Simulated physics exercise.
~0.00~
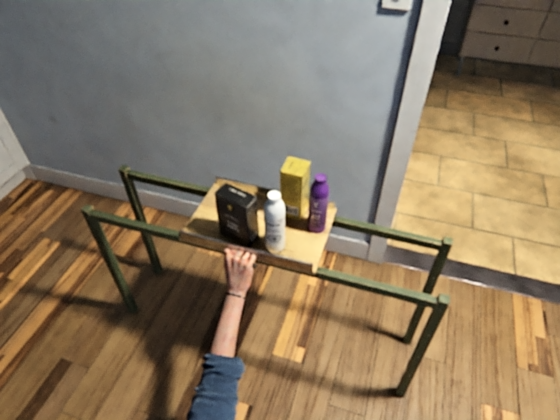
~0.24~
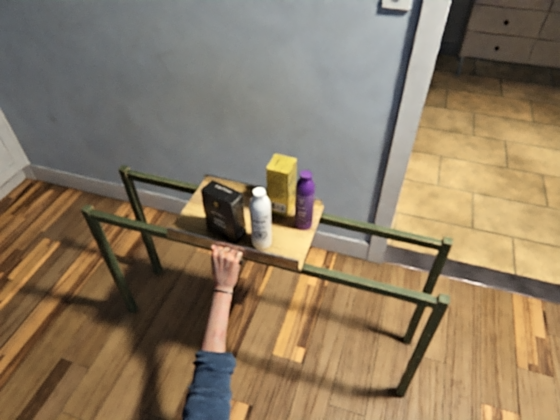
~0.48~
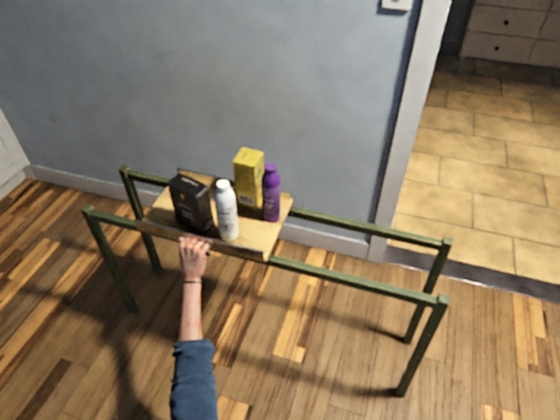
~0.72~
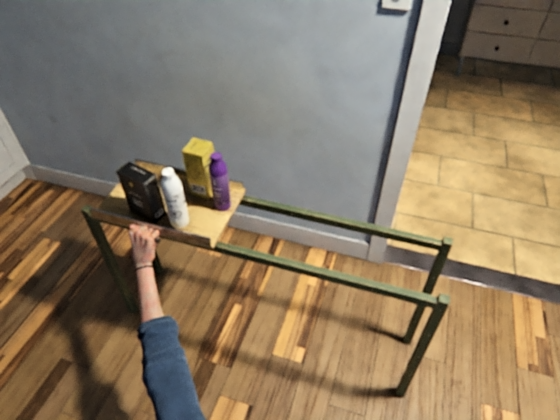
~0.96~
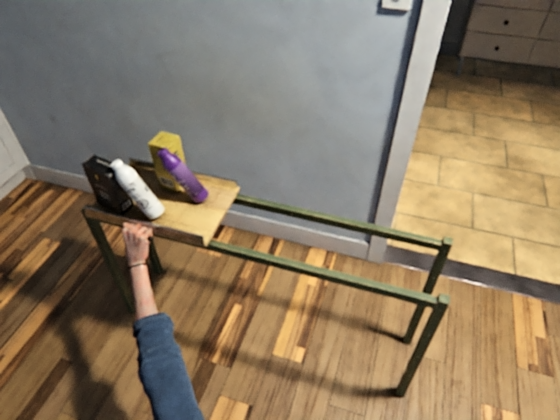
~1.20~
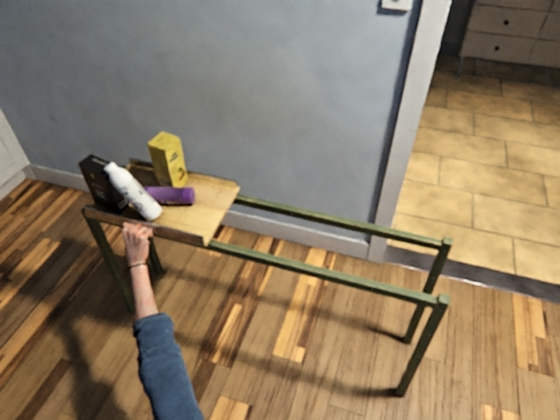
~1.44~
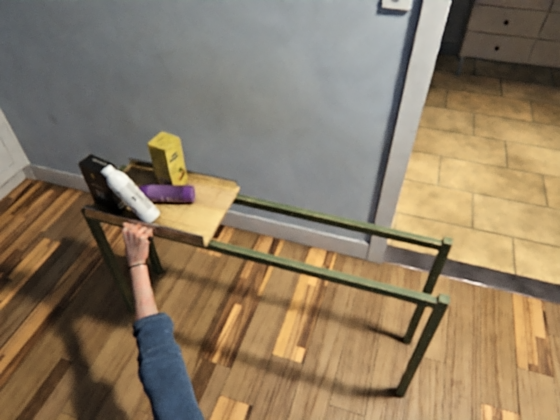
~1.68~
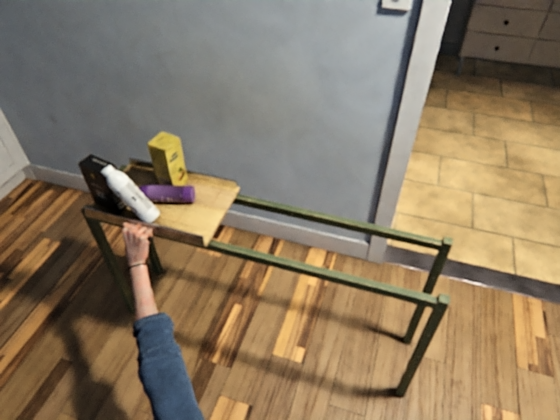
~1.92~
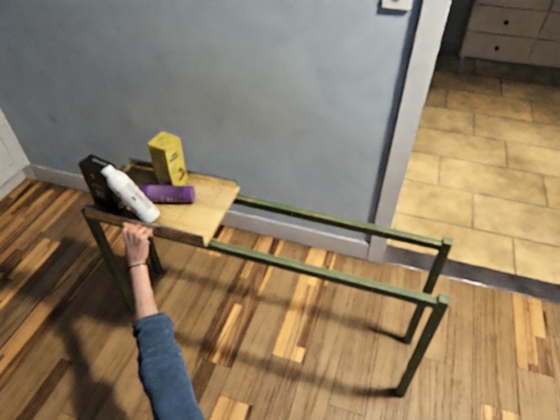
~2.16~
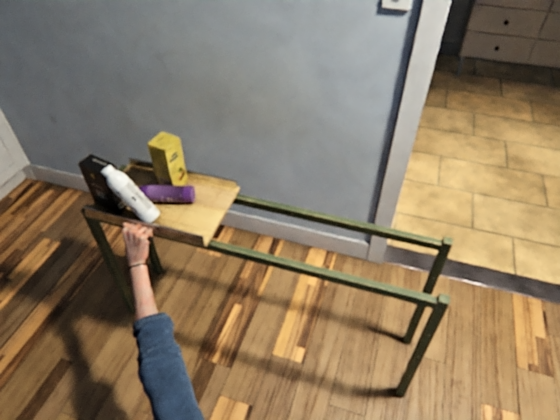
The clip shows a hand sliding a wooden tray holding a black packet, white bottle, yellow carton and purple bottle left along green rails until it stops; the purple bottle topples onto its side on the tray, the white bottle stays leaning, and the packet and carton remain upright.
